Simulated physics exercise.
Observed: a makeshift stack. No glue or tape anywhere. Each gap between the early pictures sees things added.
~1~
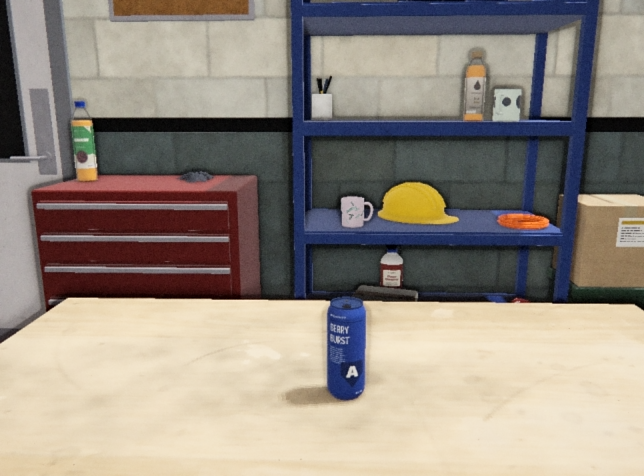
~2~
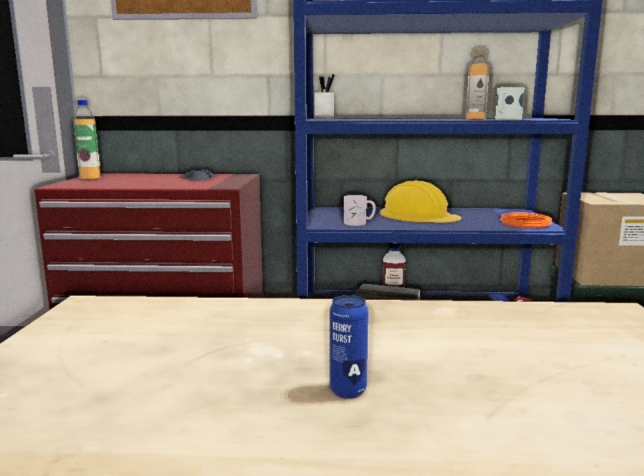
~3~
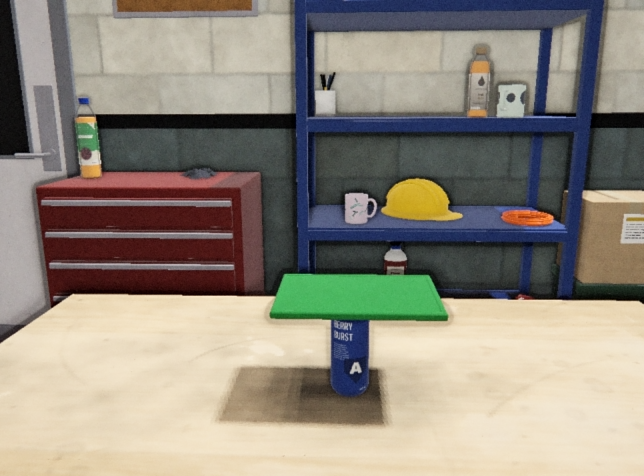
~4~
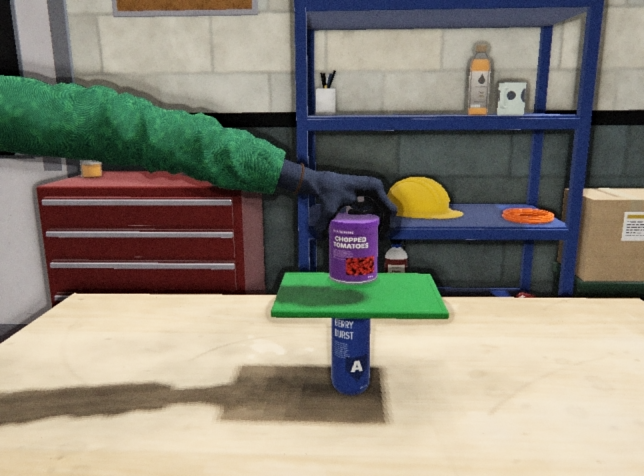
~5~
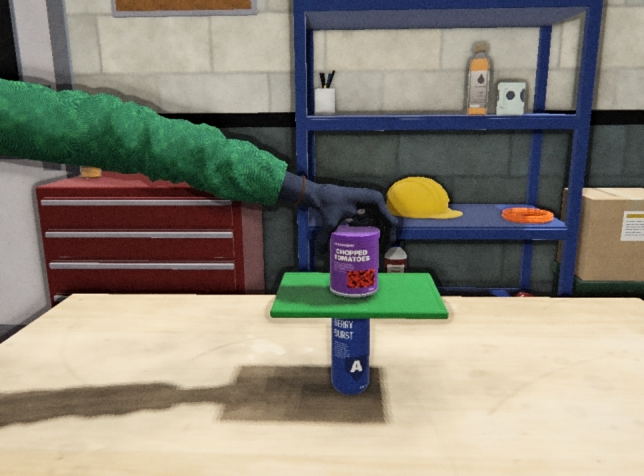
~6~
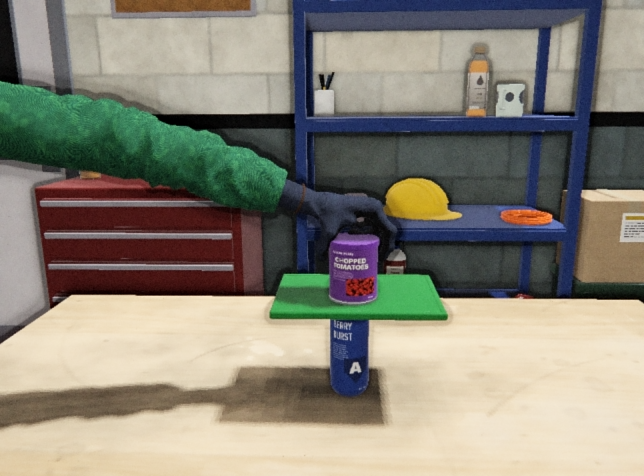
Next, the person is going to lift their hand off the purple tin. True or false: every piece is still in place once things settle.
True.
Then, 0.50 s later than the last frame, all is still.
Then, 1.30 s later than the last frame, purple tin resting near (353, 269).
When it is over, all 3 as before. End places, in pixels of the last picture, purple tin near (353, 269). The stack holds.
